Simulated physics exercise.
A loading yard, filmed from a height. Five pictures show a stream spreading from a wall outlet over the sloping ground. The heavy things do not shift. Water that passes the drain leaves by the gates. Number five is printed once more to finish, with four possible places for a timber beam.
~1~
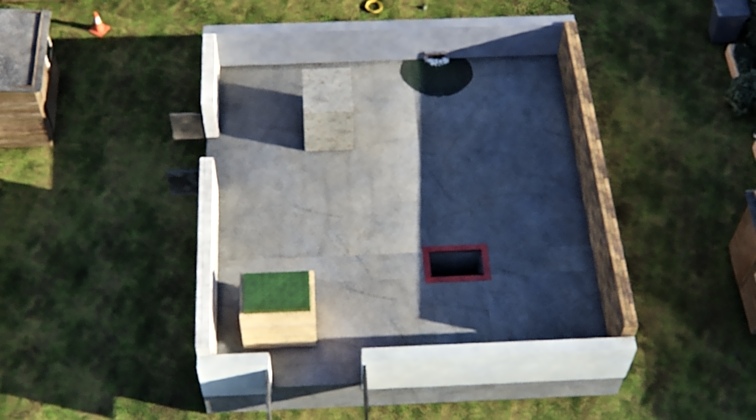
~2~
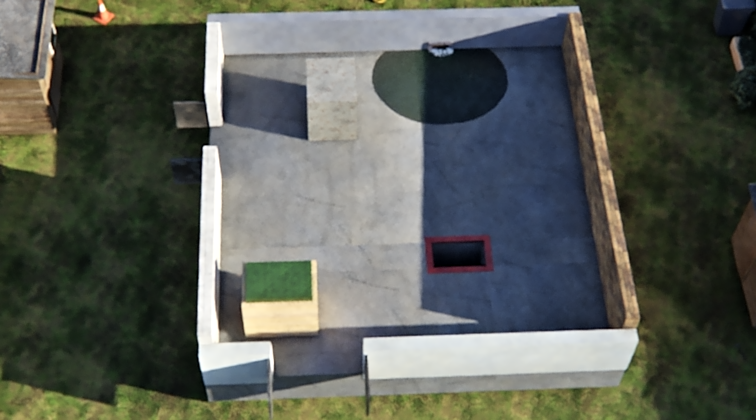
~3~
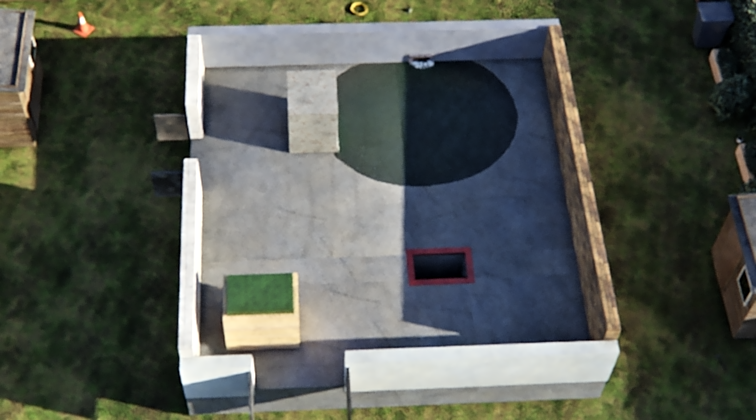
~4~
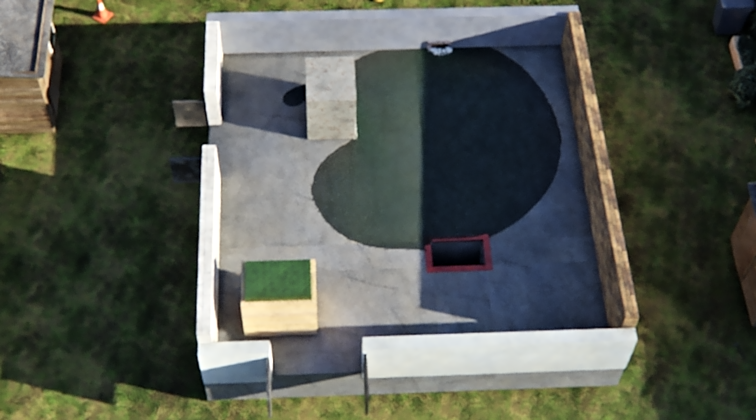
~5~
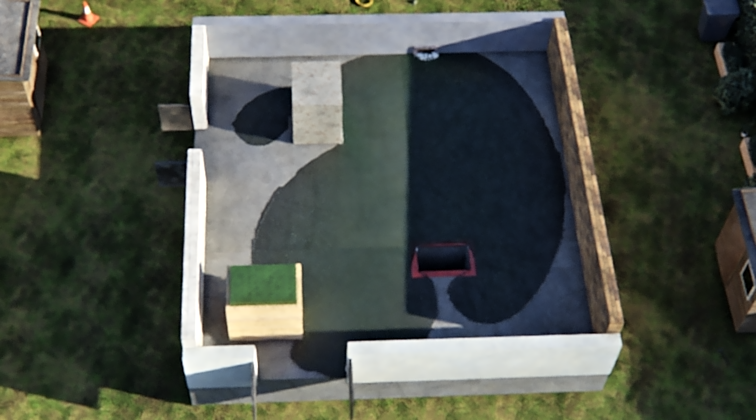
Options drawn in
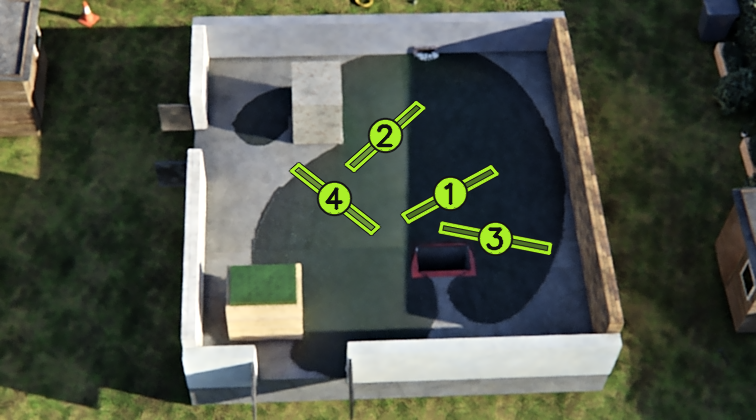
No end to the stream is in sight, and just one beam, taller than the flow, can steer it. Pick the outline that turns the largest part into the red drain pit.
It is 4.
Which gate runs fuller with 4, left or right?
The right gate.
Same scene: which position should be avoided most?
1.
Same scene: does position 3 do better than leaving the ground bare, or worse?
Position 3 is worse.
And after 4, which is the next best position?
2 it is.
On the marked copy, 1 from (405, 218) to (493, 170); 2 from (350, 167) to (419, 105); 3 from (441, 227) to (549, 248); 4 from (295, 167) to (374, 230).
With 1, about 5 % of the stream runs into the red drain pit, about 93 % out by the gates.
With 2, about 23 % of the stream runs into the red drain pit, about 76 % out by the gates.
With 3, about 10 % of the stream runs into the red drain pit, about 88 % out by the gates.
With 4, about 53 % of the stream runs into the red drain pit, about 46 % out by the gates.
